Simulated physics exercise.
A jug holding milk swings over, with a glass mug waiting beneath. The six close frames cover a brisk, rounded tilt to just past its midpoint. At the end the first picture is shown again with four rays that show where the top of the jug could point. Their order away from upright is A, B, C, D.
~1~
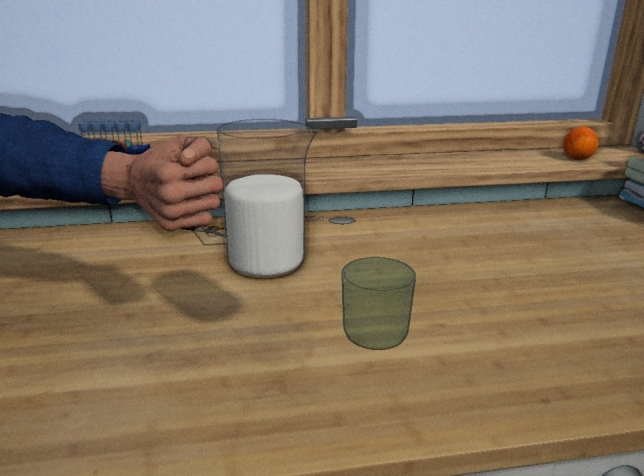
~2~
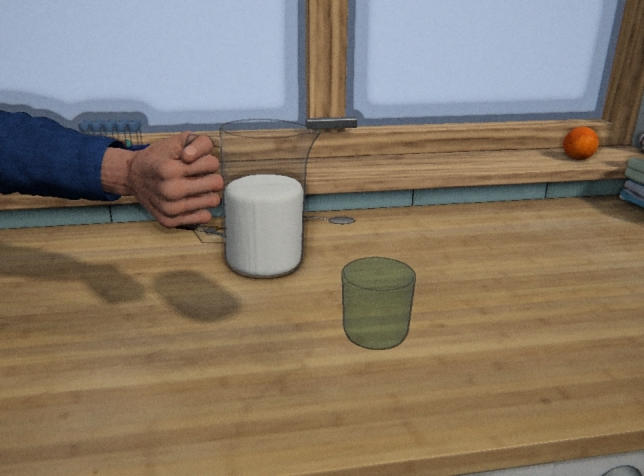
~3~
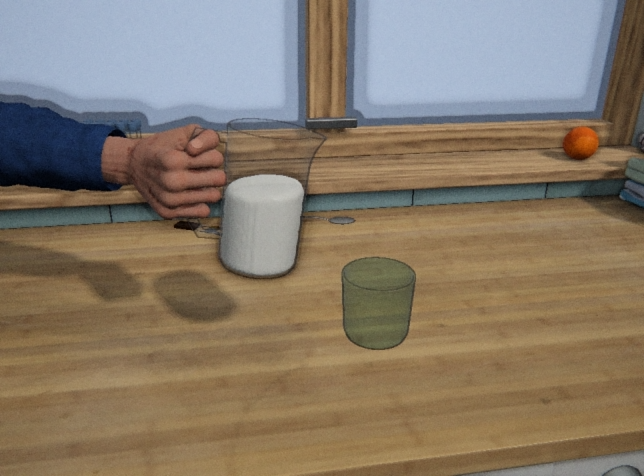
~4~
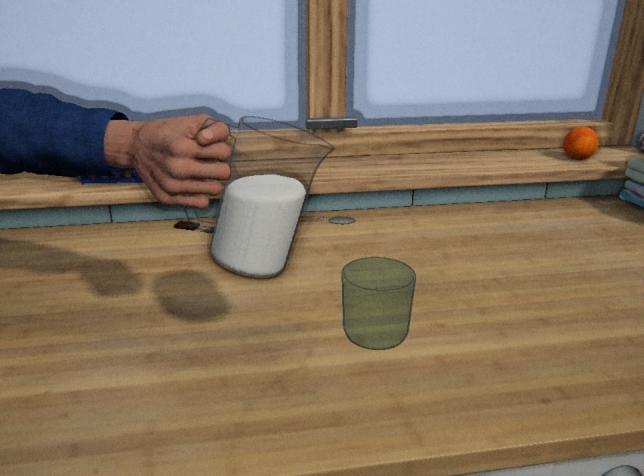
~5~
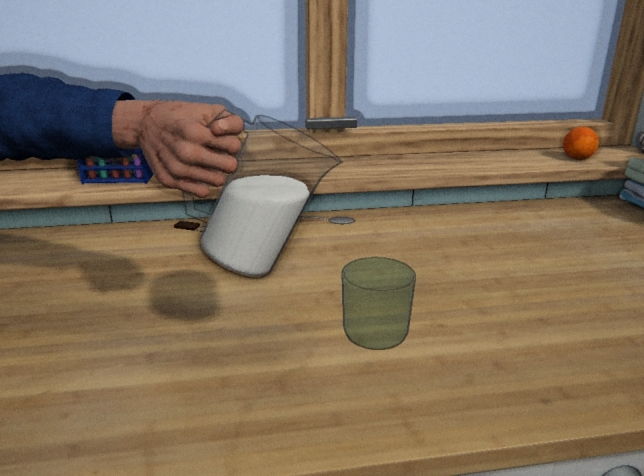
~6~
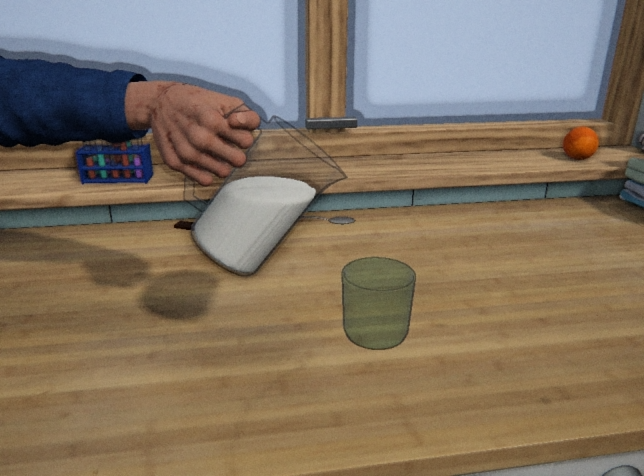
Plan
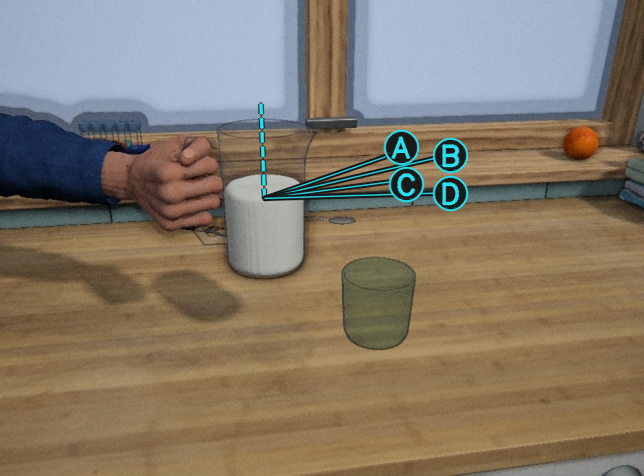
A hand in a blue sleeve tilts a clear jug of milk rightward near a green glass.
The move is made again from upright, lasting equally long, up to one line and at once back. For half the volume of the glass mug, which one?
B works best here.
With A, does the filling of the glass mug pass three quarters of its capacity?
No, less.
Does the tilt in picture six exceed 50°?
No, it does not.
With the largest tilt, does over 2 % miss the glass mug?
Yes.
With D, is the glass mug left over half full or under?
Over.
In cyan, A at (385, 156); B at (433, 158); C at (389, 181); D at (433, 193).
For mark A, the glass mug ends with about 34 % of what it can hold.
For mark B, the glass mug ends with about 51 % of what it can hold.
For mark C, the glass mug ends with about 65 % of what it can hold; 4 % of the milk is spilt.
For mark D, the glass mug ends with about 75 % of what it can hold; 9 % of the milk is spilt.
